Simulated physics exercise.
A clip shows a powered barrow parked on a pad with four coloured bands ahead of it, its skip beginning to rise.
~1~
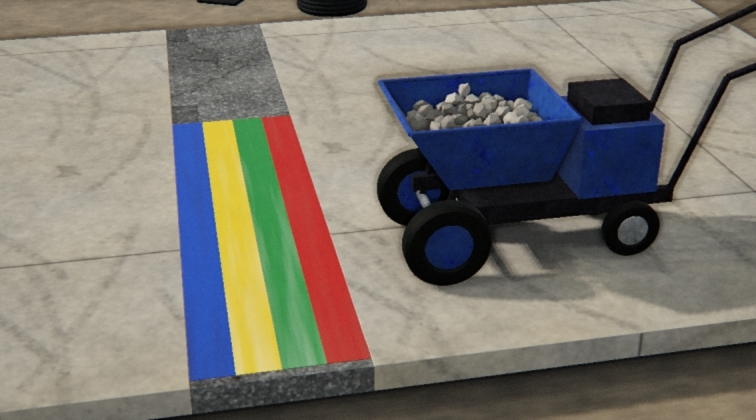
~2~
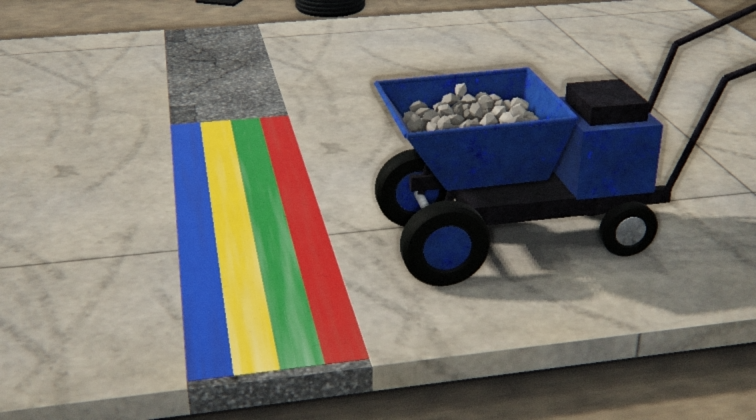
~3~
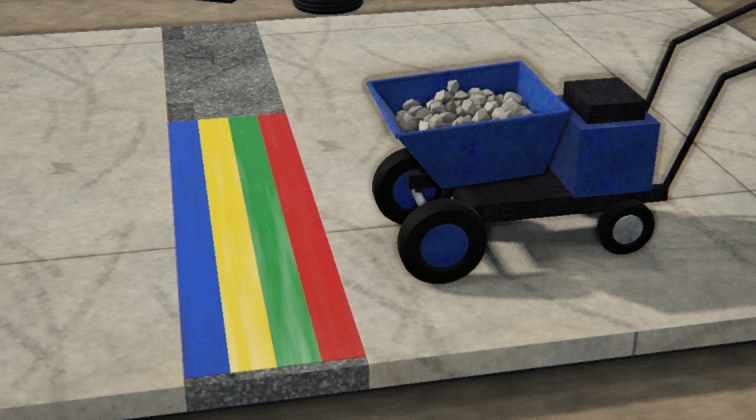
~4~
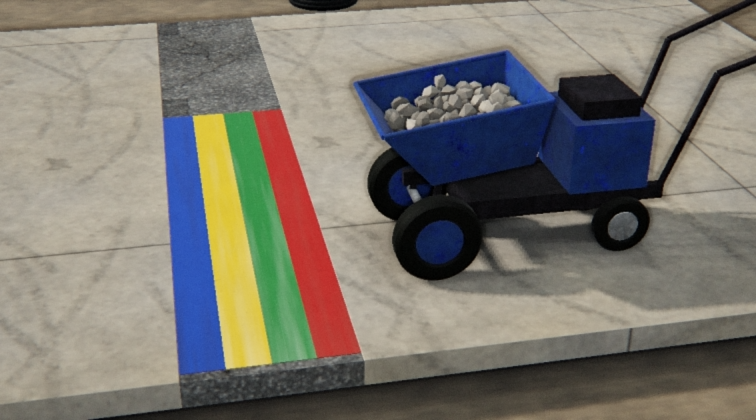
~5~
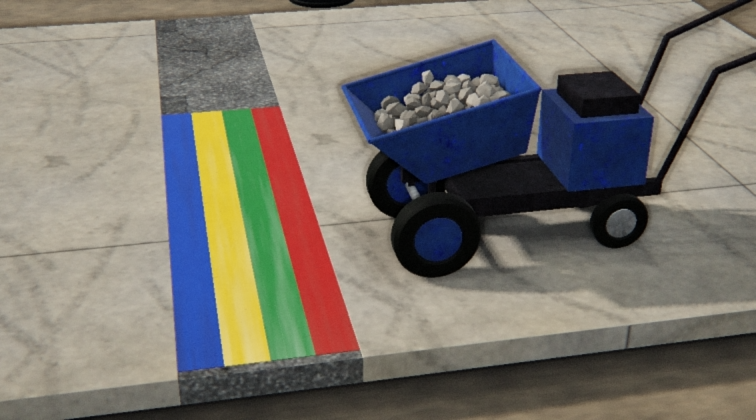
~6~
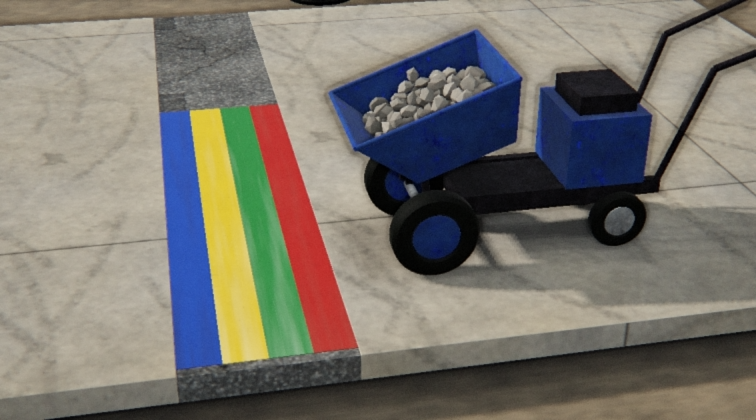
On a paved pad, a blue powered barrow loaded with broken stones edging left, its skip tilting up toward four coloured bands.
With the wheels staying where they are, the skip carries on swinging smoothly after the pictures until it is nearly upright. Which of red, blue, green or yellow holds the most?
Green.
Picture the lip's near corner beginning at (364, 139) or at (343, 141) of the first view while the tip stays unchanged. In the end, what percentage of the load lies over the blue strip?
First spot: 20 %, second spot: 30 %.
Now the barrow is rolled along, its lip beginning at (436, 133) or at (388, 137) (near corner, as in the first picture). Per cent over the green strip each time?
About 30 per cent, then about 20 per cent.
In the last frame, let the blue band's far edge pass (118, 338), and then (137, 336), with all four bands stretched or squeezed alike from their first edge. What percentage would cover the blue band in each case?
About 0 % and 10 %.
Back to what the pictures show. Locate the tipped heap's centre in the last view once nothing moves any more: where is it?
Near (252, 250), more or less.
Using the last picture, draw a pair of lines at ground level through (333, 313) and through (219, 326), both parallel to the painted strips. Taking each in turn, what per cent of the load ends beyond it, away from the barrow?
About 70 and 10 %.
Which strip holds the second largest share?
That yellow strip comes second.
Just after the last frame, skip tipped steeply; every one in the skip.
A moment on, skip tipped right over; the larger part in the skip; just a few over the red strip; about a tenth over the green strip; just a few over the yellow strip.
Further on, skip tipped right over; roughly a third in the skip; about a tenth over the red strip; roughly a quarter over the green strip; roughly a quarter over the yellow strip; about a tenth over the blue strip; just a few off the paint.
When it is over, skip tipped right over; roughly a quarter in the skip; about a tenth over the red strip; roughly a third over the green strip; roughly a quarter over the yellow strip; about a tenth over the blue strip; about a tenth off the paint.
